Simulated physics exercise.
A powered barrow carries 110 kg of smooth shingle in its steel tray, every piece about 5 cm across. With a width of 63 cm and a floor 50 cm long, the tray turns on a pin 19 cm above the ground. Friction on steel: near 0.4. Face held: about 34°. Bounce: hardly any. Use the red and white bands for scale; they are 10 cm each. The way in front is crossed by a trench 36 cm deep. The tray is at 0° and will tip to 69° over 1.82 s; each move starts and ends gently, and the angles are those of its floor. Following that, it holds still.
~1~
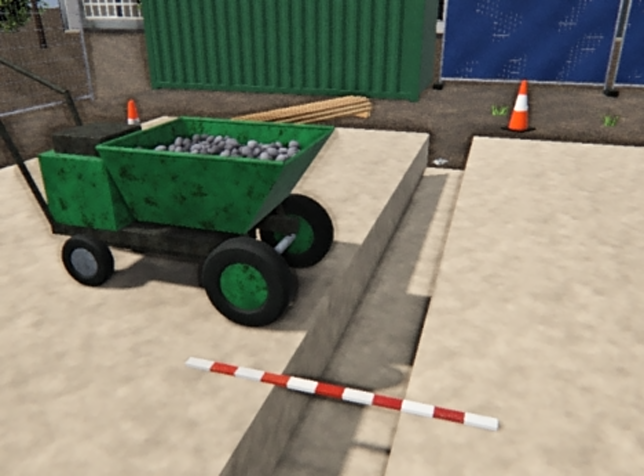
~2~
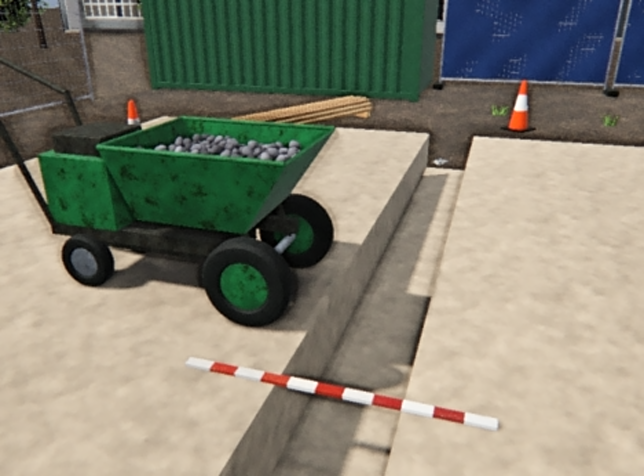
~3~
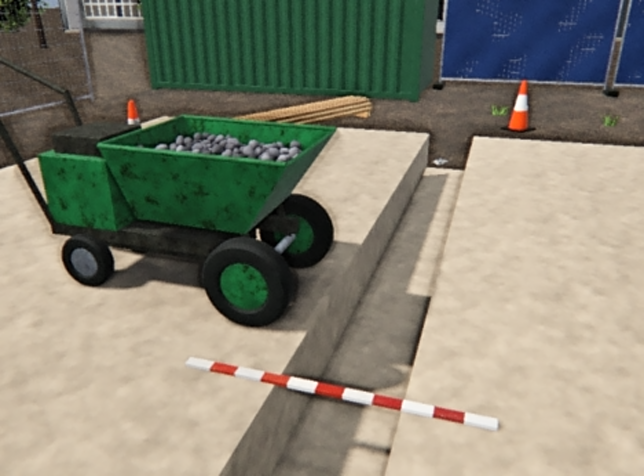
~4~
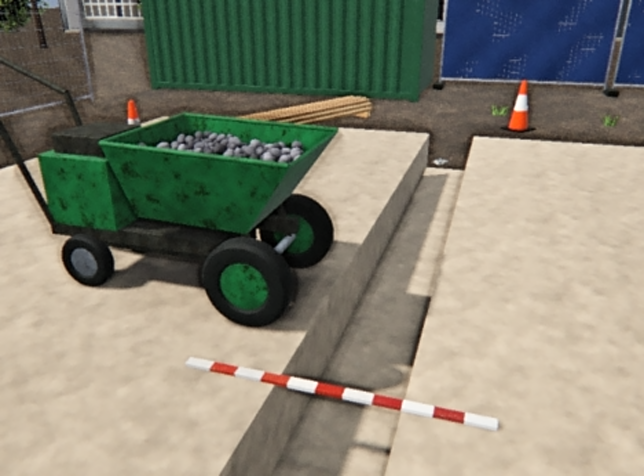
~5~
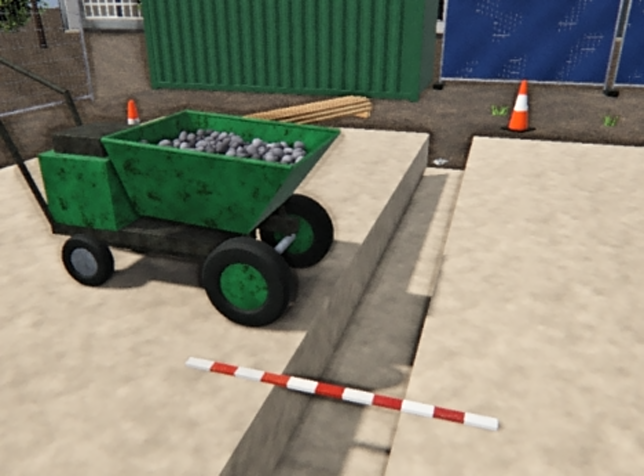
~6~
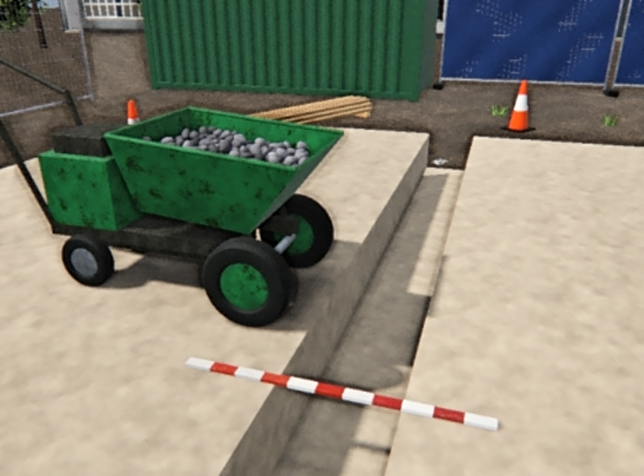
A green powered barrow loaded with smooth grey stones stood beside a trench with a red and white pole lying across it, and its tray slowly tilted slightly forward to the right.
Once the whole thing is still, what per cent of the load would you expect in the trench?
I would expect about 61 per cent.
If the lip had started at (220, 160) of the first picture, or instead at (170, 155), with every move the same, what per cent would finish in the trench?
It'd be around 100 per cent and after that around 85 per cent.
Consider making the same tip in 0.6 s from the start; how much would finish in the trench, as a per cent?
It'd be some 40 per cent.
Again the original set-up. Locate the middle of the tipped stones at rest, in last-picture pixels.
In the last view, about (409, 364).
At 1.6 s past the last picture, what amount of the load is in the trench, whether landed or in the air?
Something like 15 in a hundred.
Then, 1.1 s after the last picture the floor is at 58°, 100 % in the tray; the foremost stones are at (392, 258).
Then, 1.6 s after the last picture the floor is at 69°, 58 % in the tray, 15 % in the trench, 27 % past the trench; the foremost stones are at (518, 314).
Then, 2.0 s after the last picture the floor is at 69°, 34 % in the tray, 27 % in the trench, 39 % past the trench; the foremost stones are at (595, 352).
Then, 3.9 s after the last picture the floor is at 69°, 0 % in the tray, 61 % in the trench, 39 % past the trench; the foremost stones are at (643, 368).
